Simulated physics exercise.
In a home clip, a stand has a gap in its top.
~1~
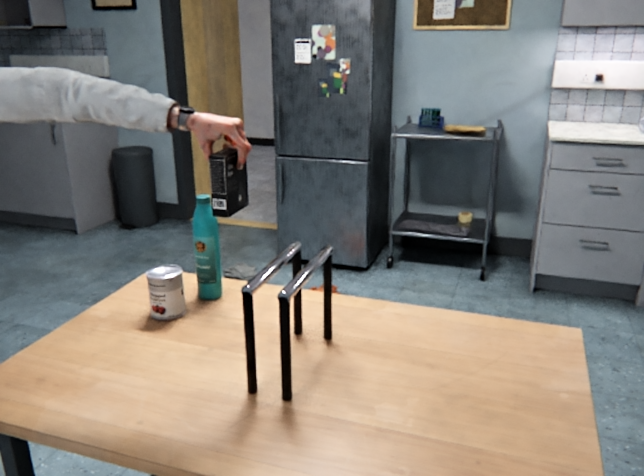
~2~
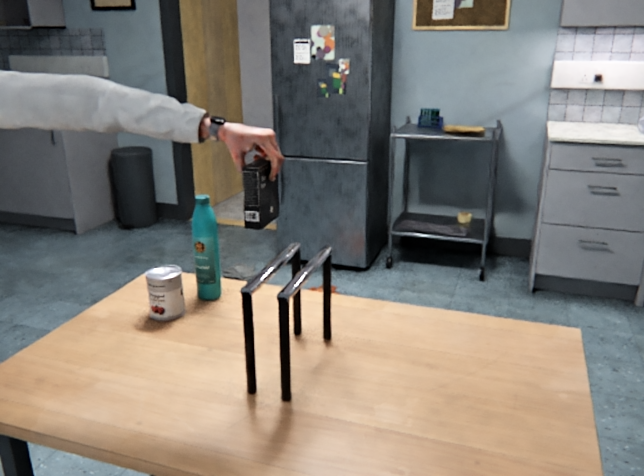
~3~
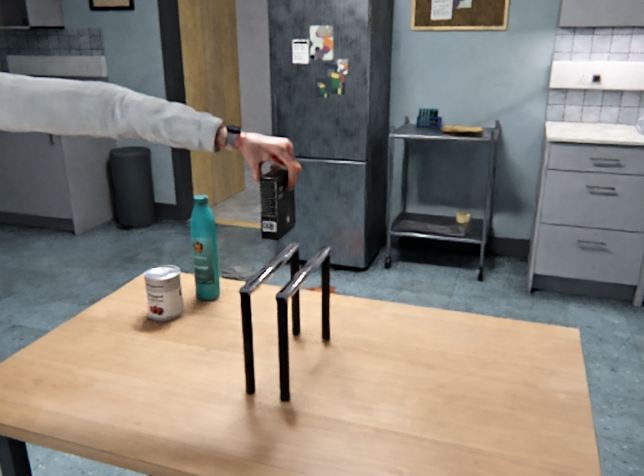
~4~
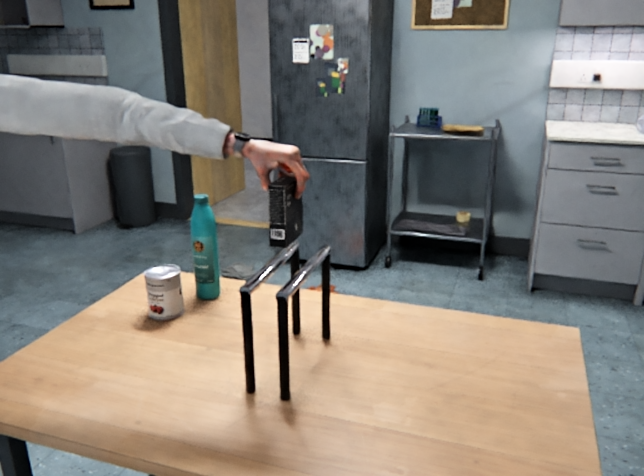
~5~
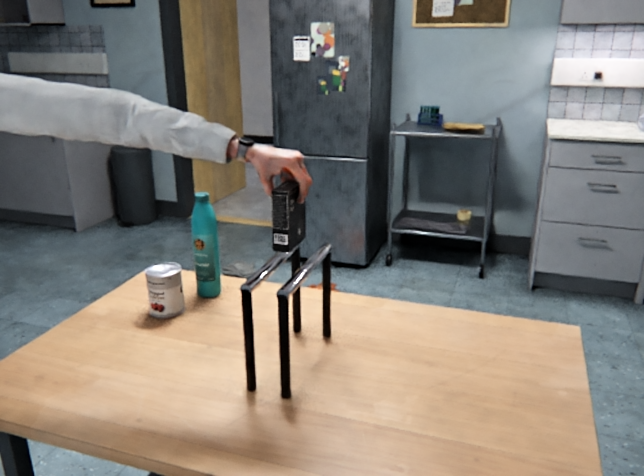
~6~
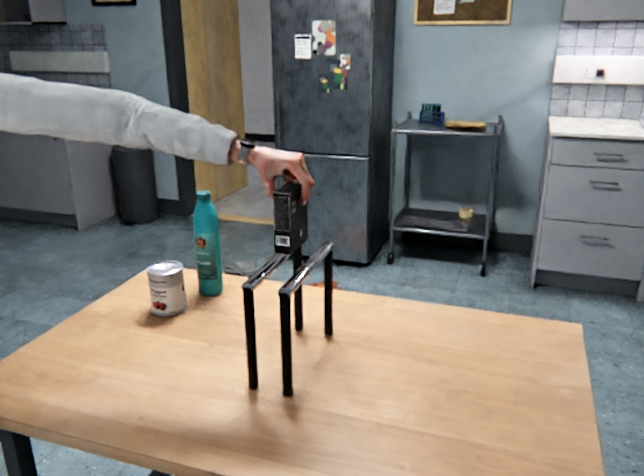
A hand carries a black packet rightward and lowers it over a black stand's gap.
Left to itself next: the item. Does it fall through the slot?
It will fall.
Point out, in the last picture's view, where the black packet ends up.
At about (294, 333).
Then, 0.20 s on from there, black packet shifted a little near (292, 240).
Then, 0.30 s on from there, black packet shifted well along near (293, 306).
Then, 0.50 s on from there, black packet shifted well along near (294, 333).
In the end, moved from the start, black packet; the other 2 unmoved. At the end, from the last picture's camera, black packet near (294, 333). The packet reaches the table.
